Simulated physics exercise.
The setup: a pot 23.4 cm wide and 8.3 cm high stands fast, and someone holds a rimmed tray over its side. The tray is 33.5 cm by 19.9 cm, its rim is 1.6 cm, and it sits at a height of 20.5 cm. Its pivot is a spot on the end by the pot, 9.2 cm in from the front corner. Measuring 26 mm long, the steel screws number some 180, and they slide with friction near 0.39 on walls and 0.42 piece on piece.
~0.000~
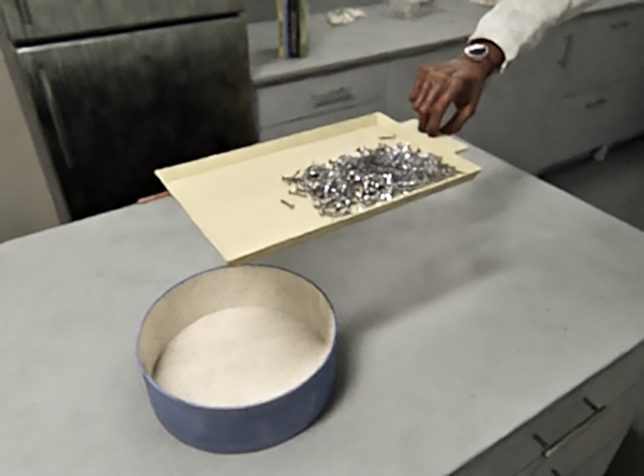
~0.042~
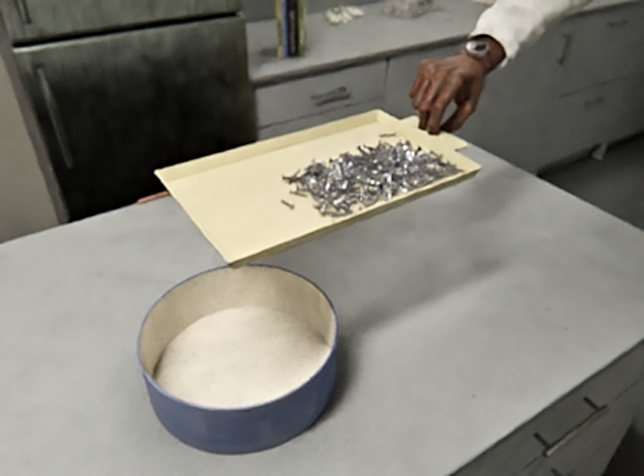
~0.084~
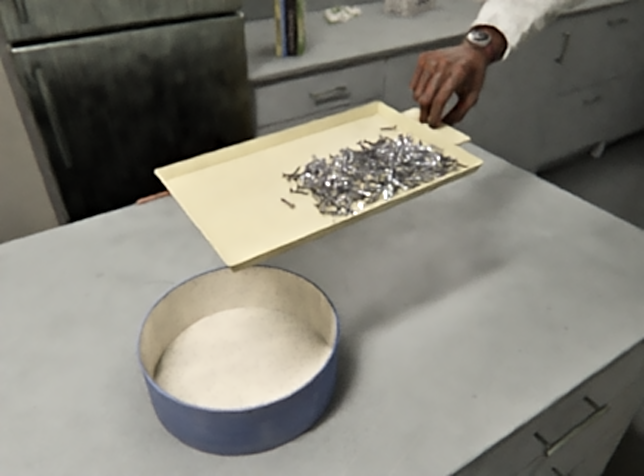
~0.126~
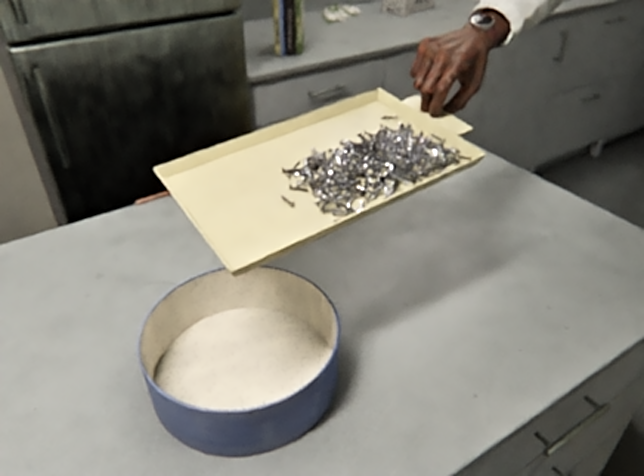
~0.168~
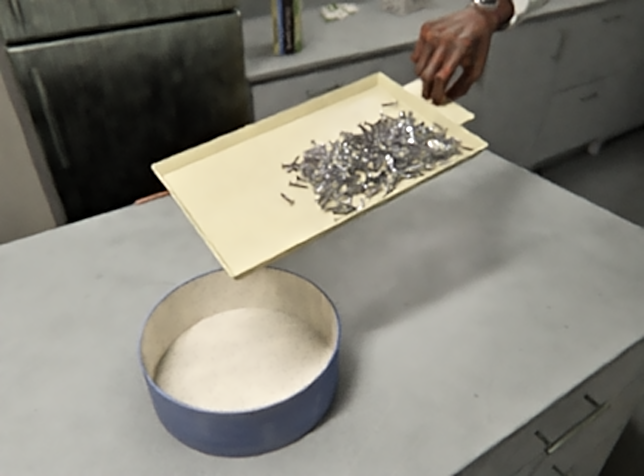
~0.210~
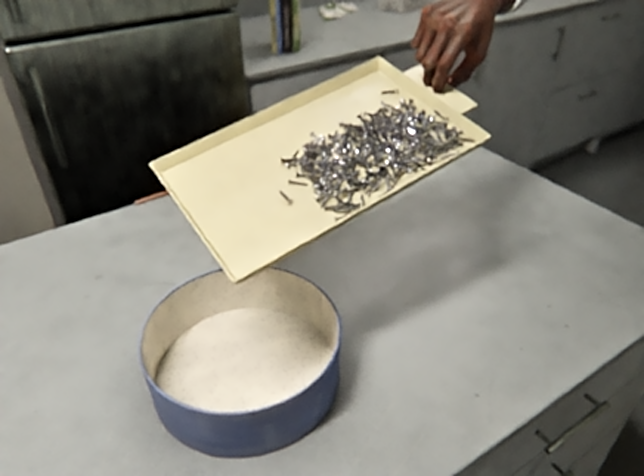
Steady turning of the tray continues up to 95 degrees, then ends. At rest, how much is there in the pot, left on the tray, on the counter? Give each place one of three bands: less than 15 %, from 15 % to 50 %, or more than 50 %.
Pot - more than 50 %; tray - less than 15 %; counter - less than 15 %.
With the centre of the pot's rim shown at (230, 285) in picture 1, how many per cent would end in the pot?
Close to 15 in a hundred.
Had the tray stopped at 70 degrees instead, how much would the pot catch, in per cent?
Estimated share: About 95 %.
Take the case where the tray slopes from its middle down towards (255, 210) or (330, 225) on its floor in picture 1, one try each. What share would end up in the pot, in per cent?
I'd put it at roughly 50 per cent for the first tilt and roughly 55 per cent for the second.
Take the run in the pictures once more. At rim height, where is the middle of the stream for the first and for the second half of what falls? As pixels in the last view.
Roughly (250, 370) to start, and after that (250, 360).
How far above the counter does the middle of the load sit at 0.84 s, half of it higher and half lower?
About 10 cm.
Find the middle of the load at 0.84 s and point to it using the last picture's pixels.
(253, 358), roughly.
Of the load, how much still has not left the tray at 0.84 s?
About 20%.
Then, at 0.59 s, tilt 54 degrees; the tray holds 100 %, the pot 0 %.
After 0.84 s, tilt 80 degrees; the tray holds 20 %, the pot 50 %.
Then, at 1.20 s, tilt 95 degrees; the tray holds 0 %, the pot 95 %.
By 1.8 s all is still; pot 95 %, tray 0 %, counter 5 %.
